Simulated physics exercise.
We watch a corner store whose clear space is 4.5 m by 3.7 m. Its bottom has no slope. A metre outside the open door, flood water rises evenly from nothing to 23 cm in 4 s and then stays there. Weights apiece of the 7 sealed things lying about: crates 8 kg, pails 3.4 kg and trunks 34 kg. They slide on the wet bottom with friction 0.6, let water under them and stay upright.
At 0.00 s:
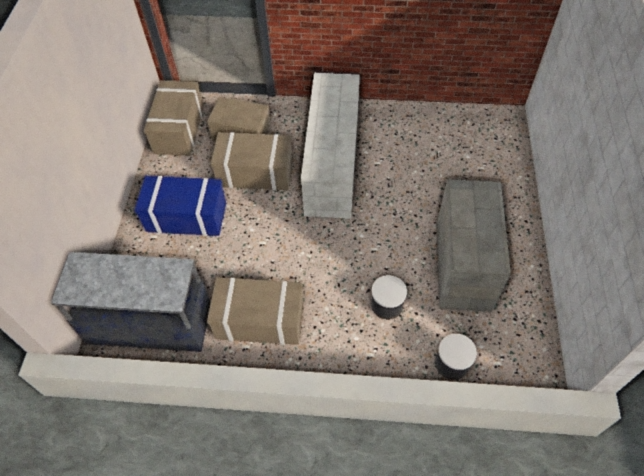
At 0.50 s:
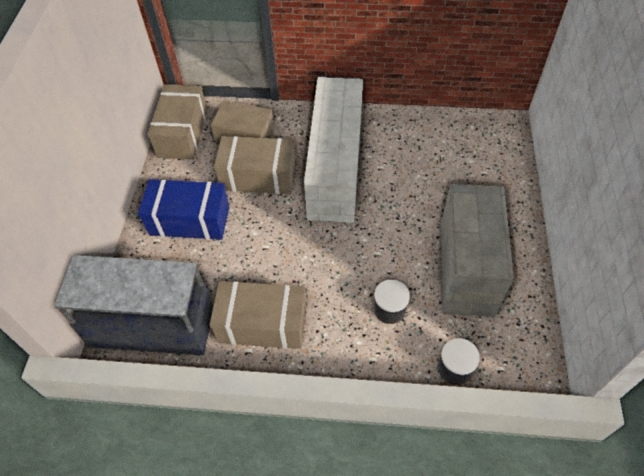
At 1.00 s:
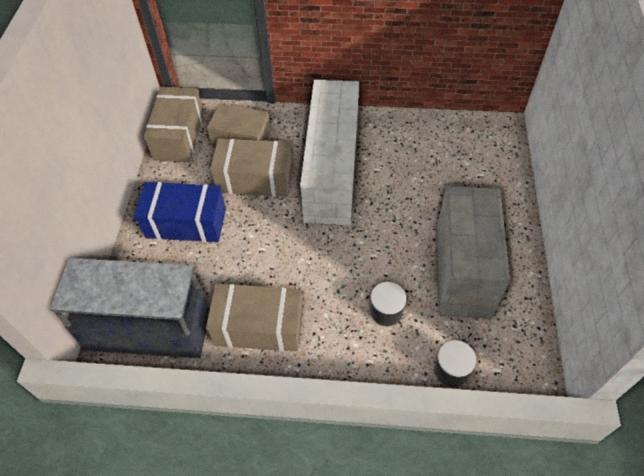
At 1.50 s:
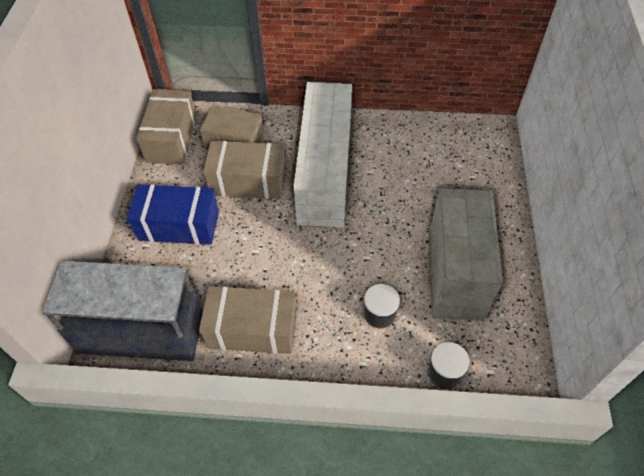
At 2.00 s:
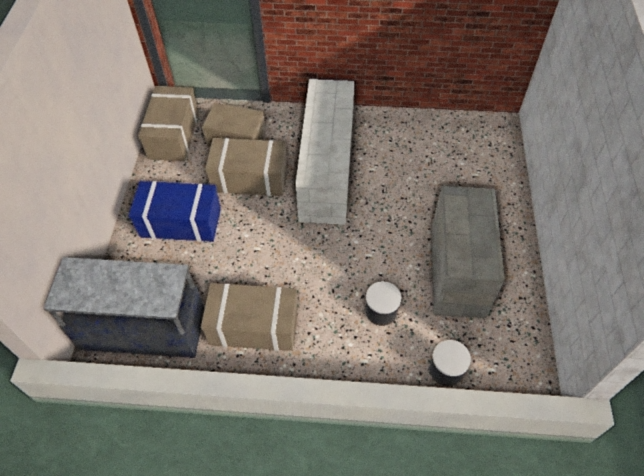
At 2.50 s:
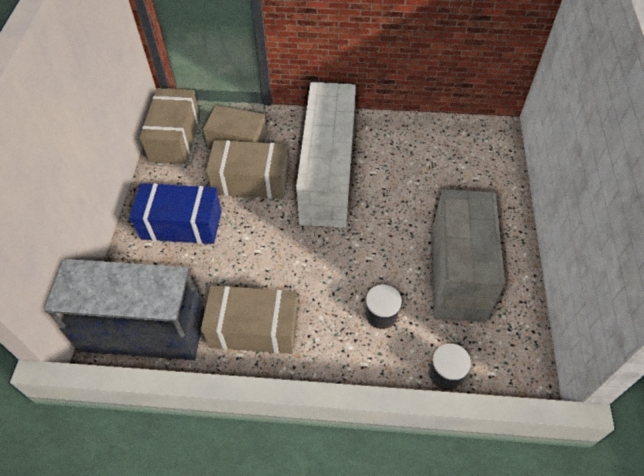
The footage shows a blue trunk, tan strapped boxes, two pails and grey blocks standing still in a walled room, while murky green water spreads over the ground outside, gradually covering the pale patch beyond the doorway as the view shifts slightly.
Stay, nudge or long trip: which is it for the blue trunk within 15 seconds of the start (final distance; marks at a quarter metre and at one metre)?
Blue trunk gets carried off.
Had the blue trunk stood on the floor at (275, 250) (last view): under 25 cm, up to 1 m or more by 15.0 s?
It gets carried off.
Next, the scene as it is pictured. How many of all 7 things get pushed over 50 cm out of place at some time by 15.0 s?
I count 7.
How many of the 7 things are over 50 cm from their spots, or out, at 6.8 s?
I count 4.
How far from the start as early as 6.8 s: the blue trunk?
About 80 cm.
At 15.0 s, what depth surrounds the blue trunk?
About 18 cm.
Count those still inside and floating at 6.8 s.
3 of them.
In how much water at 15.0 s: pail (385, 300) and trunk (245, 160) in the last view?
About 17 and 14 cm.
After 3.5 s the blue trunk is near (174, 202), 0.0 m from its start, aground; 0 afloat.
After 6.8 s the blue trunk is near (151, 264), 0.8 m from its start, afloat; 3 afloat.
After 11.0 s the blue trunk is near (426, 339), 2.8 m from its start, afloat; 4 afloat.
After 15.0 s the blue trunk is near (423, 307), 2.7 m from its start, afloat; 7 afloat.
